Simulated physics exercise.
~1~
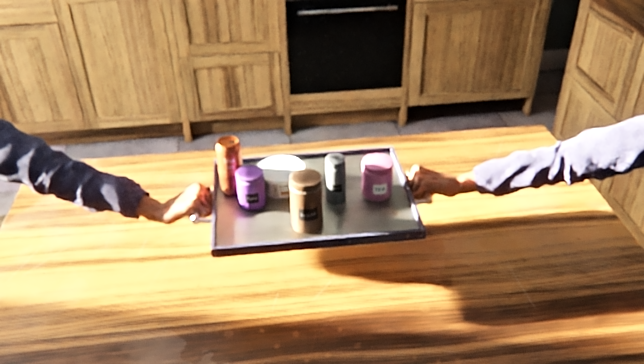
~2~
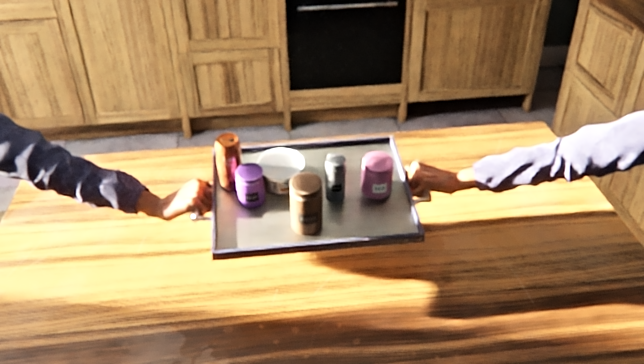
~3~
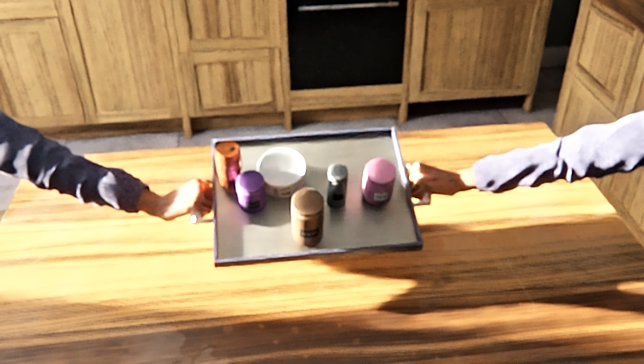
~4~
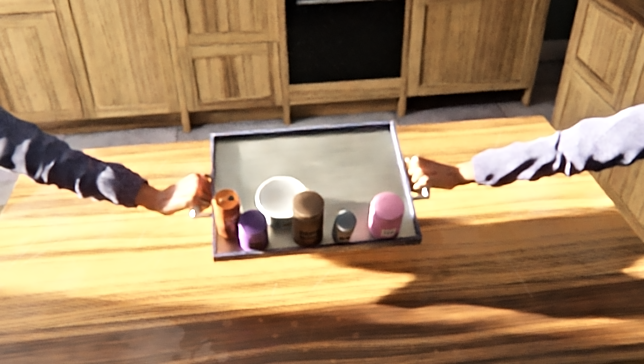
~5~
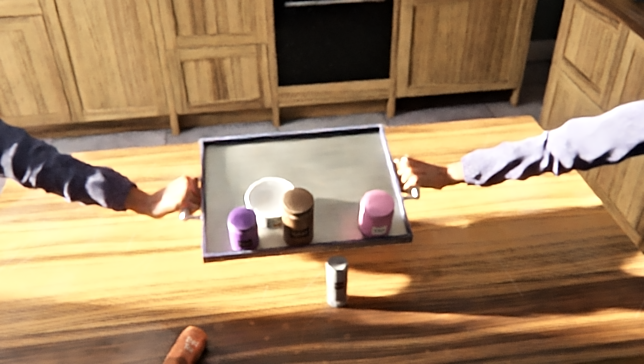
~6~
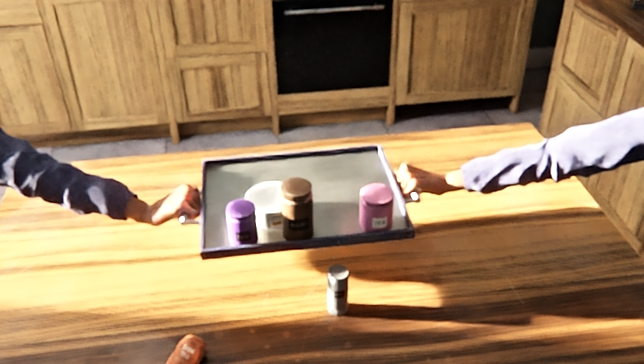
Two hands held a tray of small containers over a wooden table and dipped its near edge, so they slid forward and the orange can and grey shaker dropped off onto the table; then the tray was levelled with the other four still aboard.
